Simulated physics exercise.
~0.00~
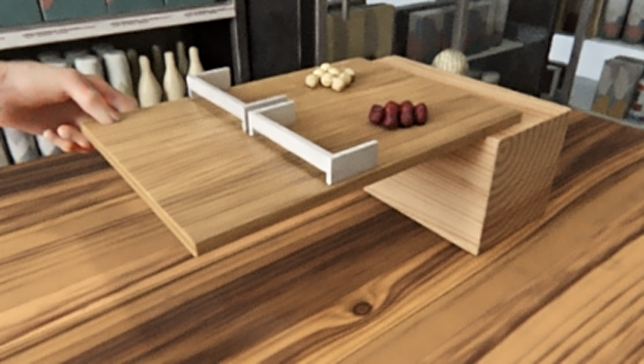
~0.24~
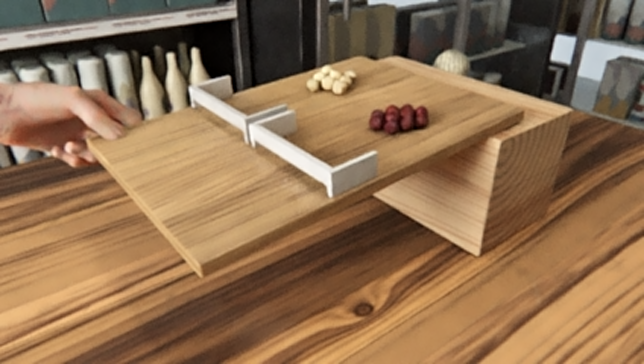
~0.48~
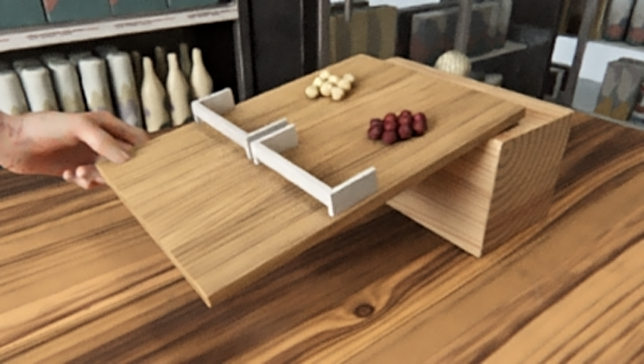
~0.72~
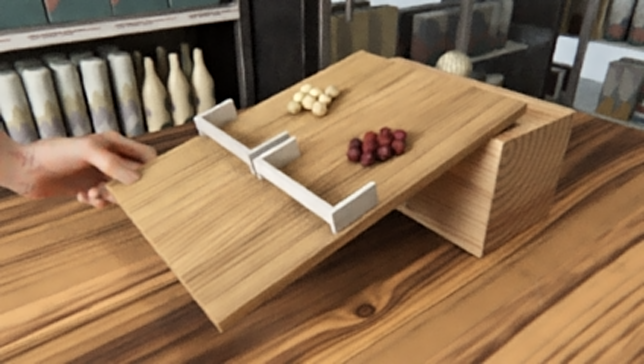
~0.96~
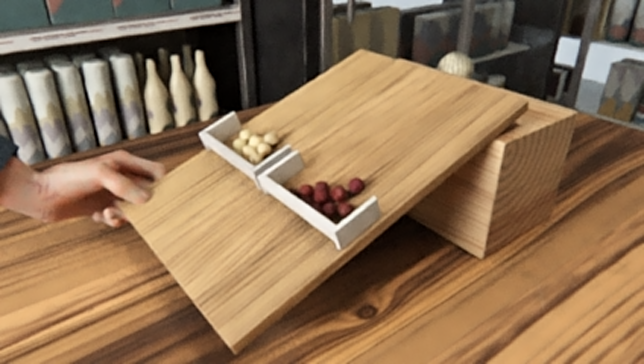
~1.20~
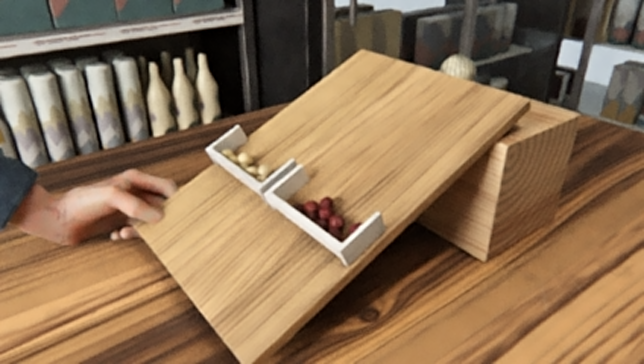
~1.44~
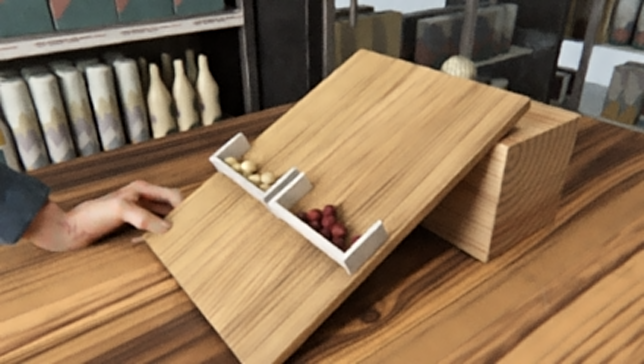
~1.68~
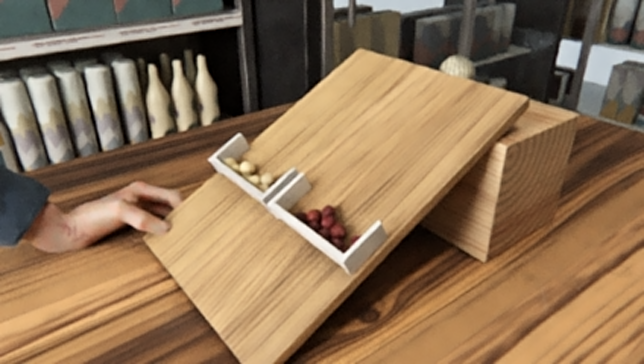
On a wooden table, a hand lowers a board and two heaps slide into white barriers.
